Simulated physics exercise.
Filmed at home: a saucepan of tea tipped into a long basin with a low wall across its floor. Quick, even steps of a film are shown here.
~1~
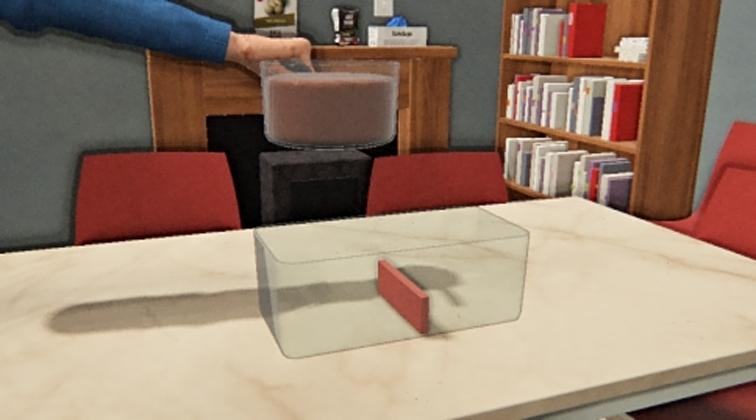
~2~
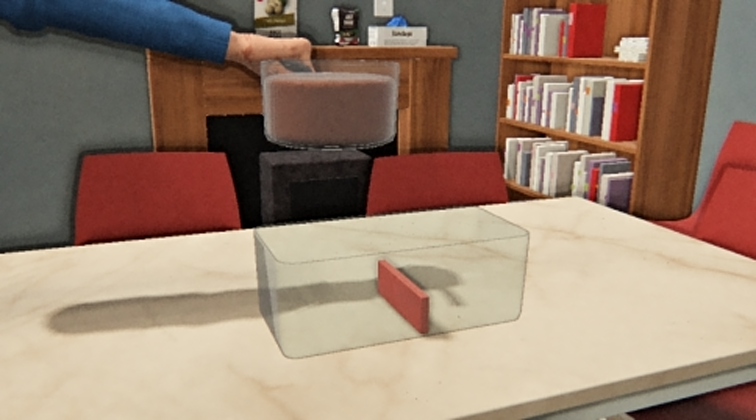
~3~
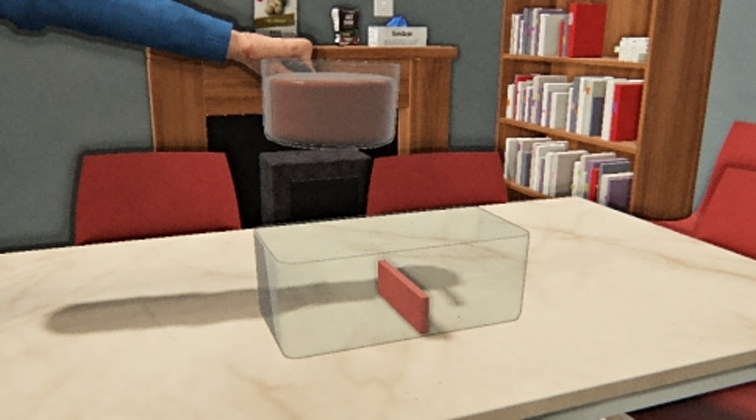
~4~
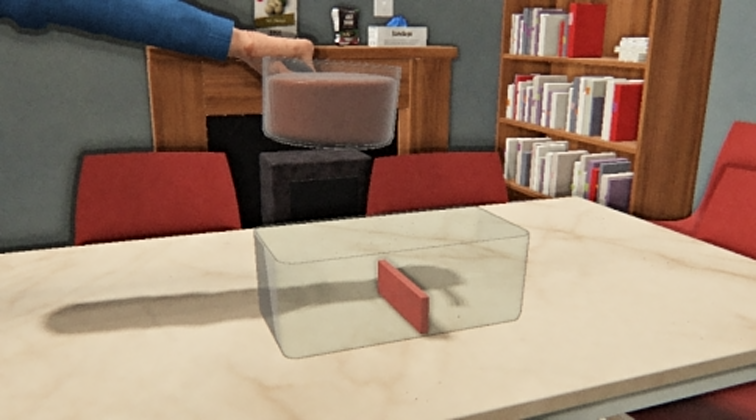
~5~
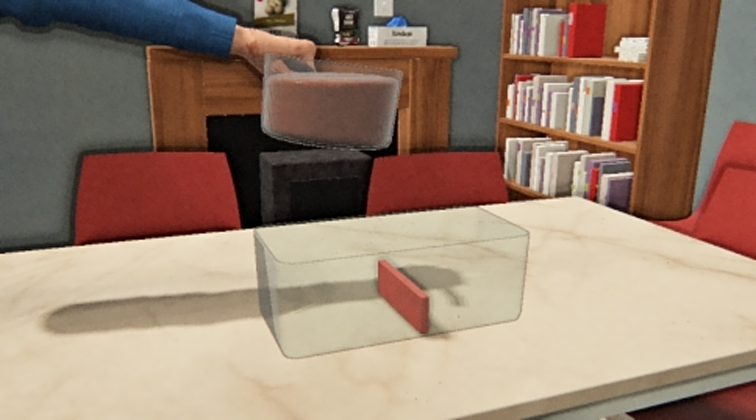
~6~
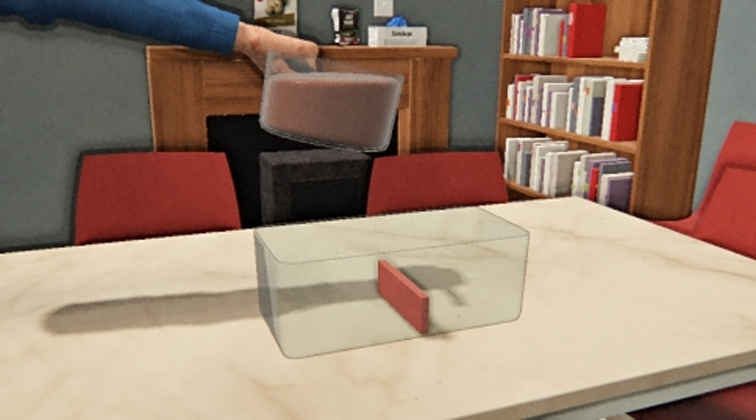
A blue-sleeved arm held a clear container of brownish liquid above a long glass basin with a low red wall inside, keeping it level at first, then slowly tilting it slightly to the right.
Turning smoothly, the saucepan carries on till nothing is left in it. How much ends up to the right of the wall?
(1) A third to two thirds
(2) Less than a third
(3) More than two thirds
3, more than two thirds.
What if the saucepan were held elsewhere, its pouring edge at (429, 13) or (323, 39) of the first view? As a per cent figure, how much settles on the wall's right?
Near 65 per cent for the first start, near 40 per cent for the second.
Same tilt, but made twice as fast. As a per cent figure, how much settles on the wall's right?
About 75 %.
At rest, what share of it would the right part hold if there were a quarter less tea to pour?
It comes to around 90 percent.
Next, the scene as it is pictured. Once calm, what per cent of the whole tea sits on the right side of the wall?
85 %.
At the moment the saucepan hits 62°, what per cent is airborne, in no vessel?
It comes to around 25 per cent.
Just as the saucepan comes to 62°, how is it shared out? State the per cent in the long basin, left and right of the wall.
Split: Left 0 per cent, right 10 per cent.
A moment on, the saucepan is tipped part way and 64 per cent is still to pour, 0 is left of the wall and 9 right of it.
Next, the saucepan is tipped on its side and 14 per cent is still to pour, 2 is left of the wall and 72 right of it.
Then the saucepan is tipped right over and 1 per cent is still to pour, 9 is left of the wall and 88 right of it.
Later the saucepan is tipped right over and 0 per cent is still to pour, 12 is left of the wall and 87 right of it.
At rest 14 per cent lies left of the wall, 85 right of it and 1 outside.
